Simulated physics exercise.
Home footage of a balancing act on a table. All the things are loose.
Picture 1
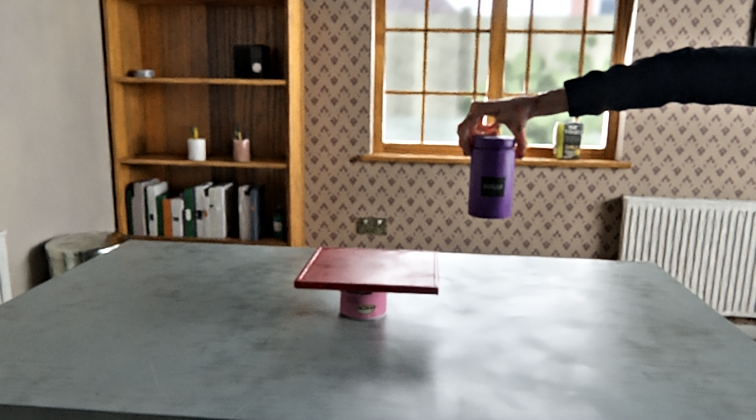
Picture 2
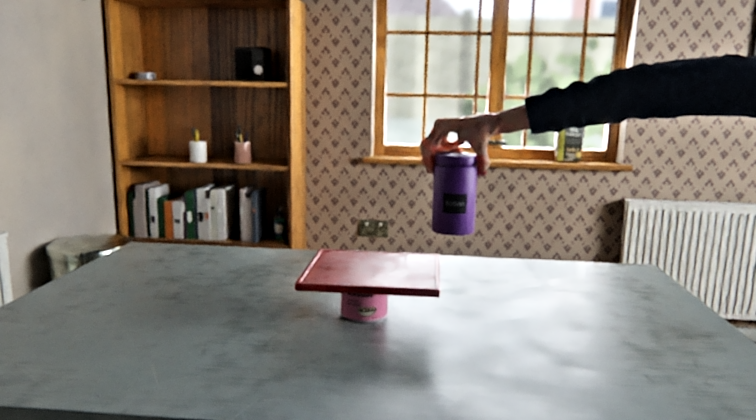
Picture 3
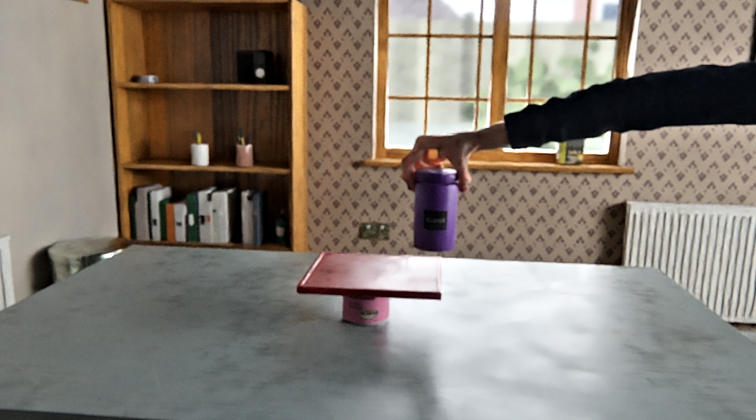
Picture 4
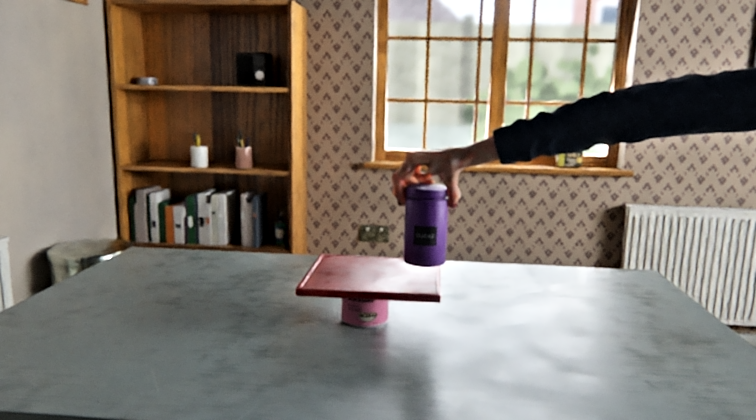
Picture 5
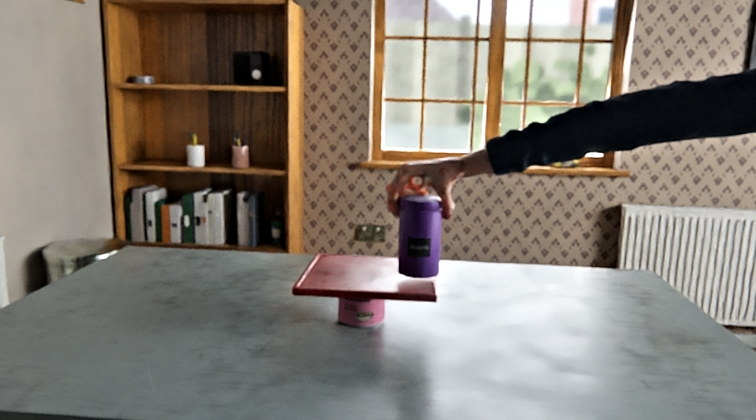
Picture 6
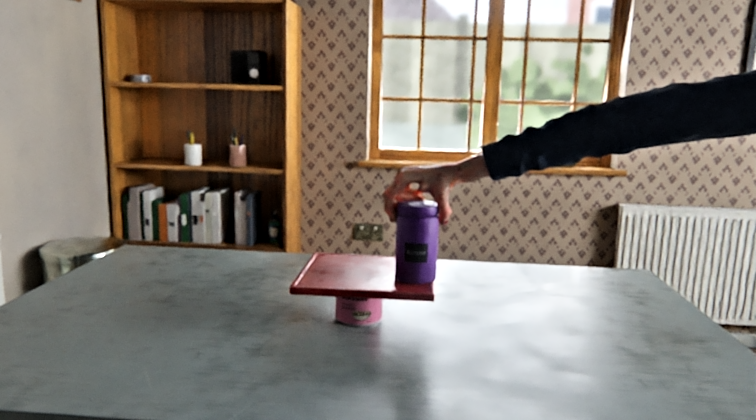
On a table, a hand lowers a purple jar leftward onto a red board's right side.
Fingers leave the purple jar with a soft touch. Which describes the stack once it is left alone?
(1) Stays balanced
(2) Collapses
The answer is 2.
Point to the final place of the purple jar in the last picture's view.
It ends up close to (480, 307).
Then, 0.40 s past the last view, purple jar now fallen; red lid rocked 55° from its first pose.
Then, 0.50 s past the last view, red lid rocked 59° from its first pose.
Then, 1.10 s past the last view, red lid rocked 32° from its first pose.
Finally, fallen, purple jar; down or leaning hard in the stack, red lid; pink tub still in place. Final places as the last picture's camera would see them, purple jar near (480, 307). The stack loses its balance.
